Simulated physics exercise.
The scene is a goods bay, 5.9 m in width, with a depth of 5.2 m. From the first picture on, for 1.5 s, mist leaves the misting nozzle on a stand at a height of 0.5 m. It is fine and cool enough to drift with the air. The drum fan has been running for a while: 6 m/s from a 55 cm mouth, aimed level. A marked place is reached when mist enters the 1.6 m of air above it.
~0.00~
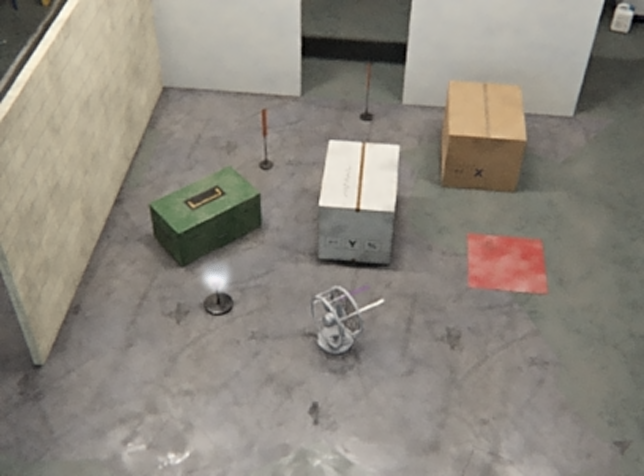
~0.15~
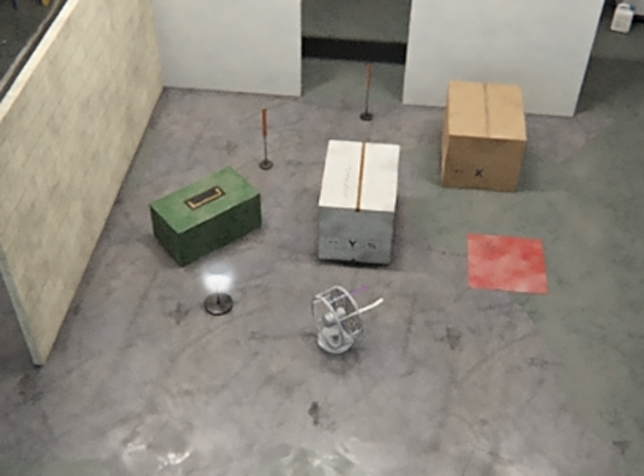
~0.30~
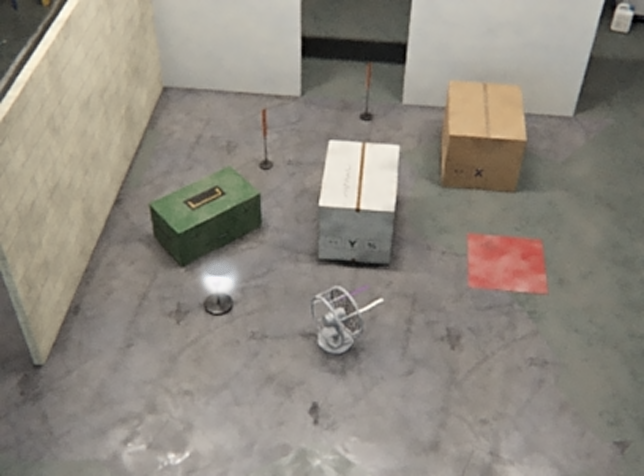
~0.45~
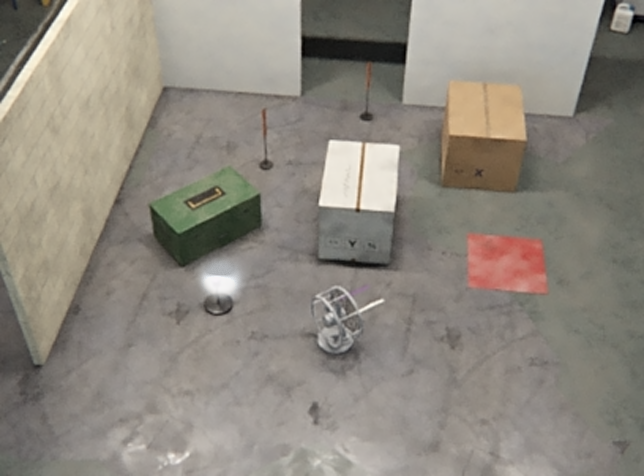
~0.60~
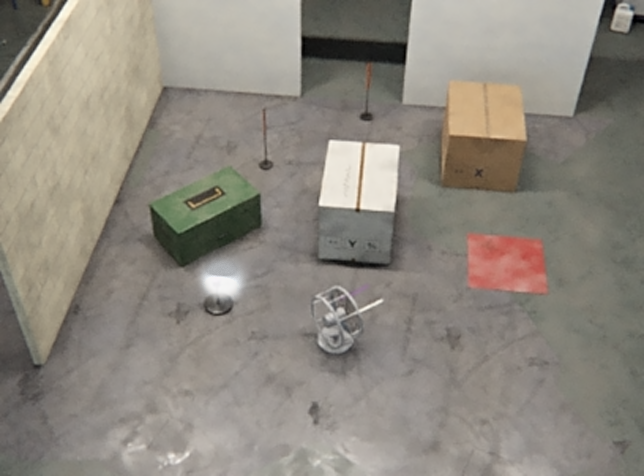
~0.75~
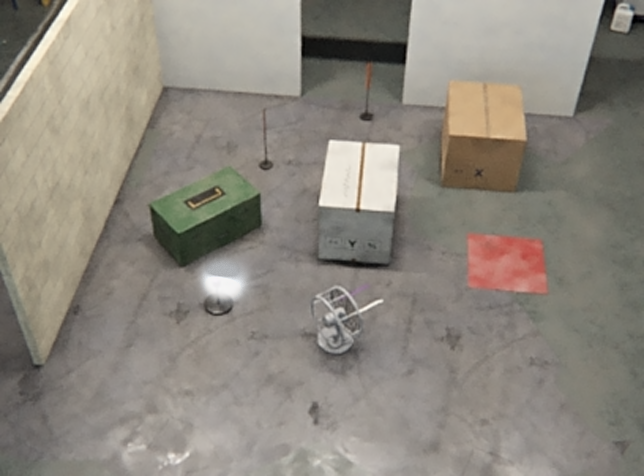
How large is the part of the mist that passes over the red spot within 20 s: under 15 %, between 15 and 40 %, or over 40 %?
It is over 40 % that passes there.
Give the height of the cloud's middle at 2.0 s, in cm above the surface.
About 40 cm.
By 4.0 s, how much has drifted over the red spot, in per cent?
Near 40 %.
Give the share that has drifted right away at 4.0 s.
Some 2 per cent.
By 2.0 s, 0 % has passed over the red spot; 0 % has left the area, and the middle of the rest is near (238, 286).
By 4.0 s, 35 % has passed over the red spot; 2 % has left the area, and the middle of the rest is near (390, 284).
By 8.0 s, 94 % has passed over the red spot; 92 % has left the area.
By 20.0 s, 94 % has passed over the red spot; 99 % has left the area.
